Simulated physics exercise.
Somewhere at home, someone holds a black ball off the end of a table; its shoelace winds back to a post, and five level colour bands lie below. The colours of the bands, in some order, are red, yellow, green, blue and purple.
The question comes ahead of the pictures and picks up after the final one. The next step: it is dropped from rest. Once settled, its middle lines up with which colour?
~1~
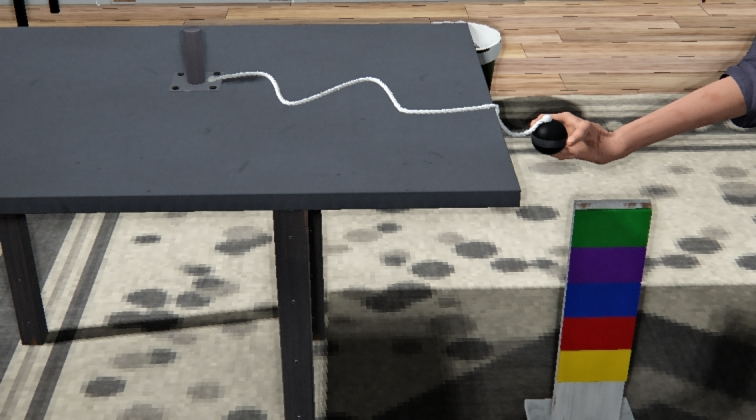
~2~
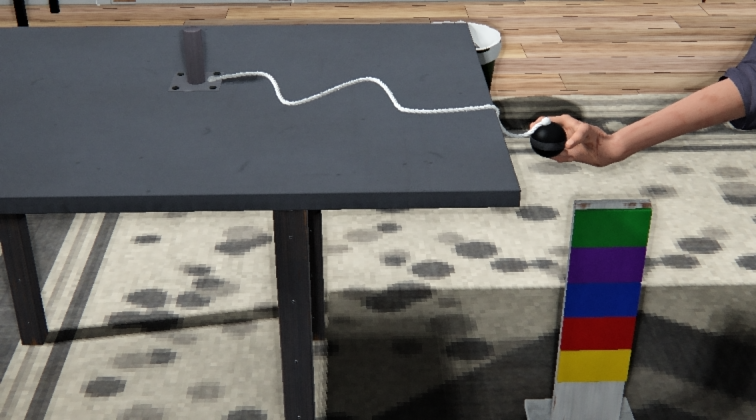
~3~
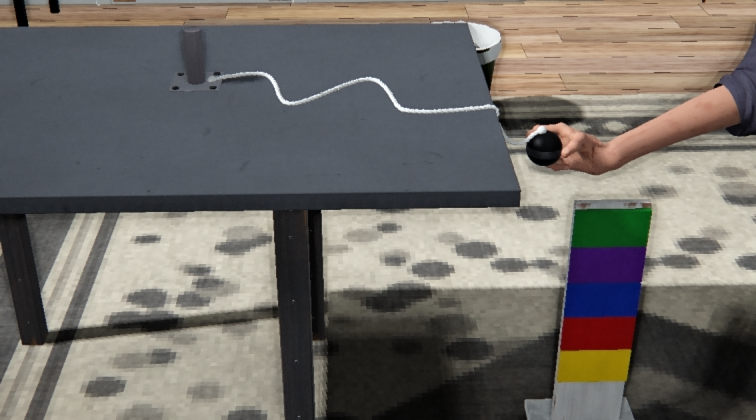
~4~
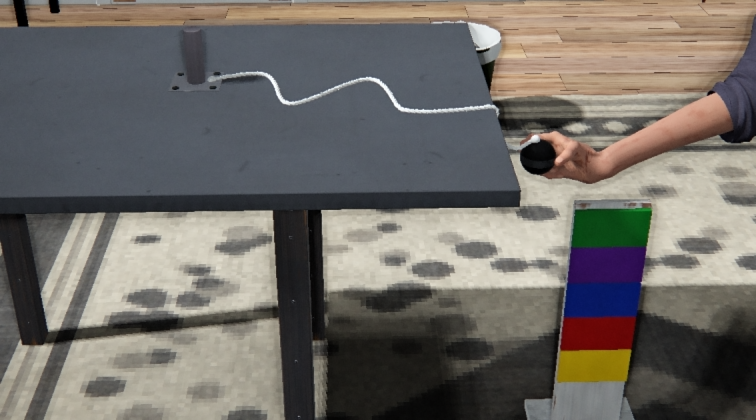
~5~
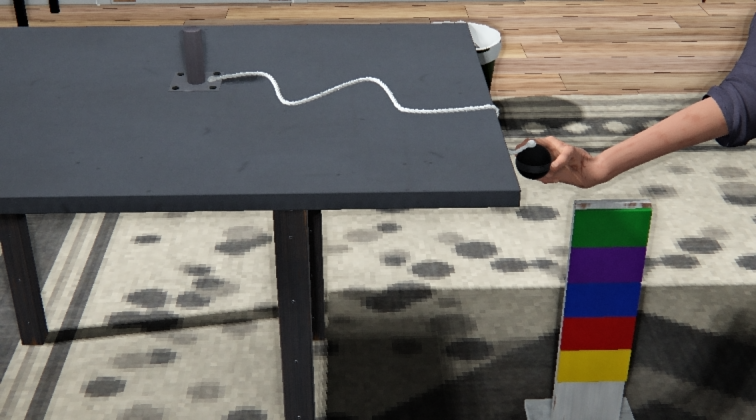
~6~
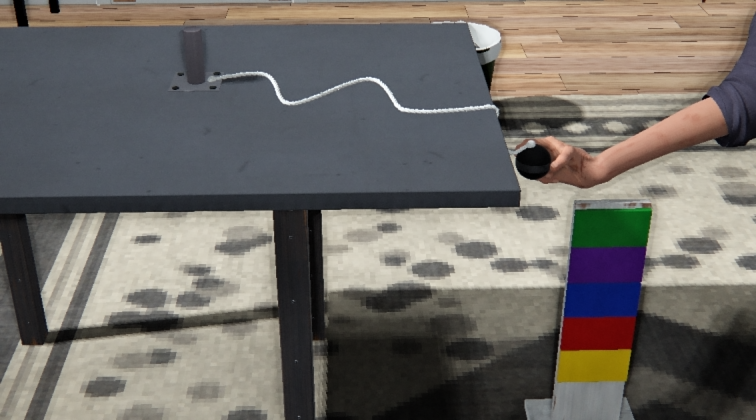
It lines up with the blue band.
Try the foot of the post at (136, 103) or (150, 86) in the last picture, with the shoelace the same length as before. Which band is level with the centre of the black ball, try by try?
Going case by case, it's purple and then purple.
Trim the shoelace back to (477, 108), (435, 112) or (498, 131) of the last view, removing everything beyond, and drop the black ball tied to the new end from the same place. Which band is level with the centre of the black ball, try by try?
Try by try, the answer is green; above them all; purple.
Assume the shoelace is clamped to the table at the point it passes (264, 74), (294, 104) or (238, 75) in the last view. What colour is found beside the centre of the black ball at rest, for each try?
Results, in sequence: Blue / purple / blue.
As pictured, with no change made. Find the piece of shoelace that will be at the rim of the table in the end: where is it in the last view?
The point at (390, 93).
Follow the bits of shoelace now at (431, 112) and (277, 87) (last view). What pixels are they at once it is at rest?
The first finishes about (490, 167) and the second about (304, 87).
A little later, ball near (496, 288); level with blue.
Next, ball near (476, 295); level with blue.
When it is over, ball near (481, 298); level with blue. At blue.
